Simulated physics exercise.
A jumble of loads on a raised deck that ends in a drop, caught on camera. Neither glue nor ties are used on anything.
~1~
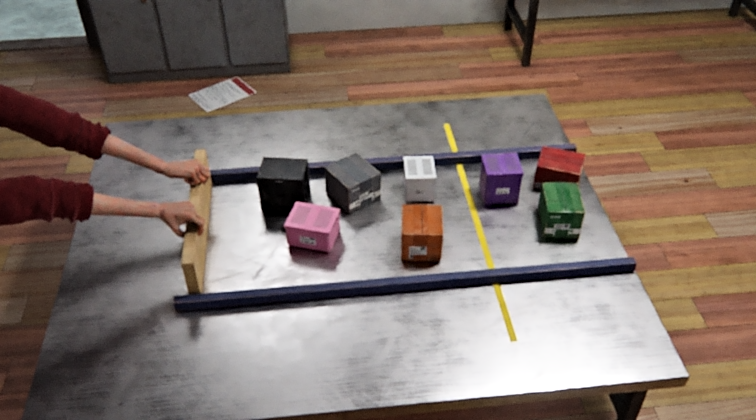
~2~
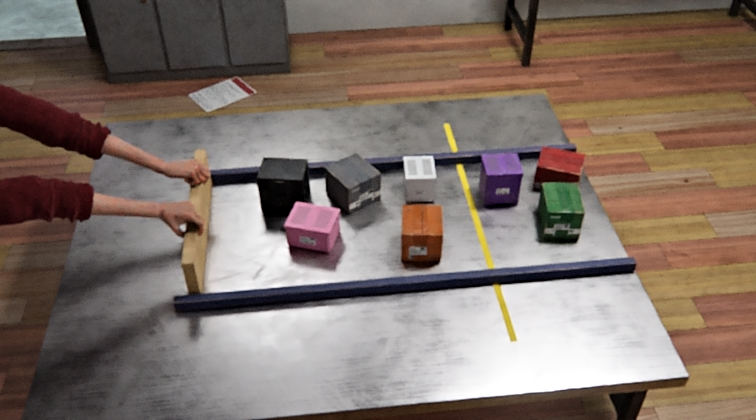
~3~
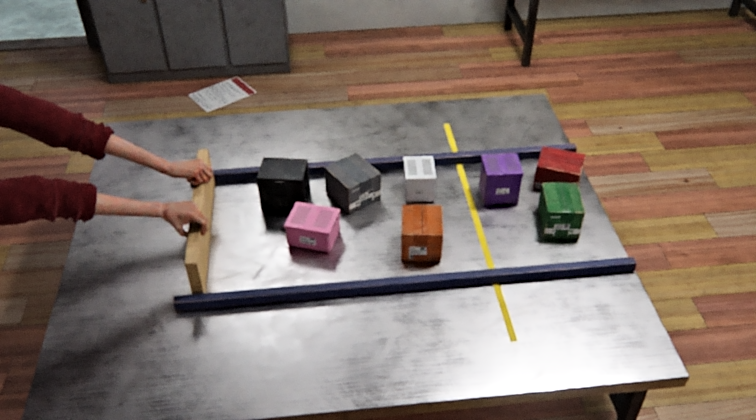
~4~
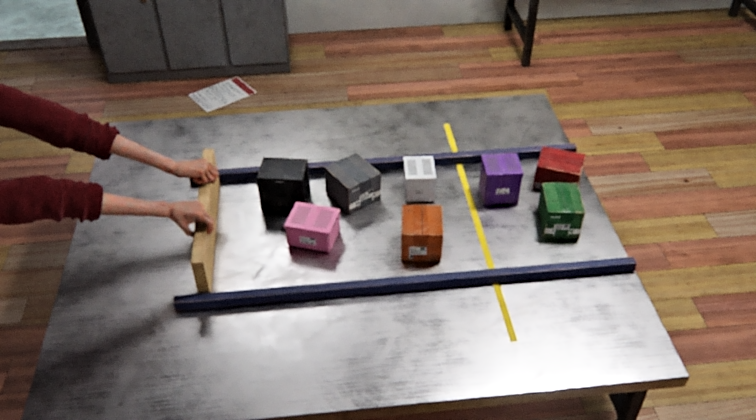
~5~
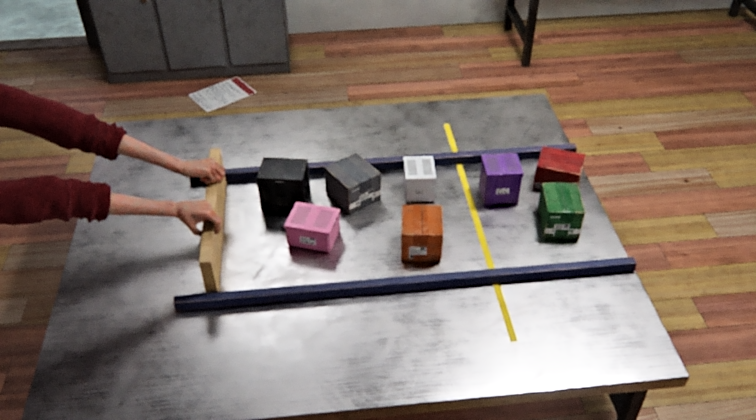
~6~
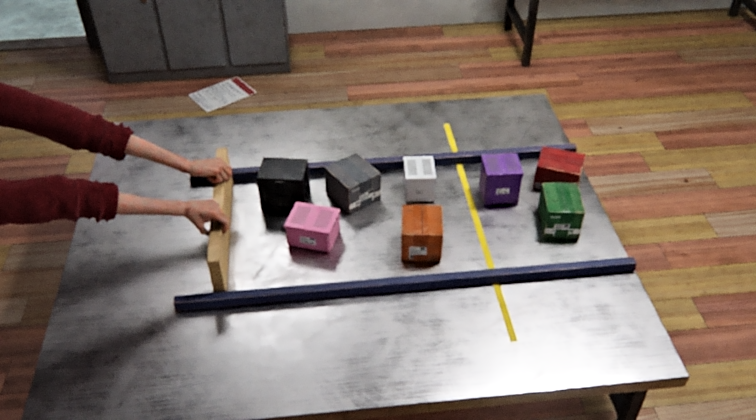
Two hands in dark red sleeves grip an upright wooden plank at the left of a grey metal table, seen from above in a wood-floored room. Between two dark blue rails sit black, pink, grey, white and orange boxes, with purple, green and red ones beyond a yellow tape line at right. The hands slide the plank slightly rightward, while the boxes and camera stay still.
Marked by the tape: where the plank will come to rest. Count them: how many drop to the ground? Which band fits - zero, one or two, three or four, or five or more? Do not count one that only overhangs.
The band that fits is one or two.
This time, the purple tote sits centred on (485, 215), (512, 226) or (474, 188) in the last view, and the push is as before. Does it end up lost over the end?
In turn it does not fall; stays on; holds on.
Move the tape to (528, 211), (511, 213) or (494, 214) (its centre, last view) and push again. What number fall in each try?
Result per try: 3; 3; 2.
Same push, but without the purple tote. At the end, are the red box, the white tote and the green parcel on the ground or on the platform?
Red box goes down, white tote stays put, green parcel stays put.
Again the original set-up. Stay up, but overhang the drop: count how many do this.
It totals 0.
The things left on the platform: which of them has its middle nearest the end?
Answer: The white tote.
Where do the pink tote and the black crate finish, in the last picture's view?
The pink tote ends up near (499, 207), and the black crate near (488, 167).
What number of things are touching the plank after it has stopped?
3.
Early on, none off yet; red box at rest near (559, 171); green parcel at rest near (561, 210); purple tote at rest near (500, 180).
Finally, the number that fall off is one or two; lost, purple tote and red box.
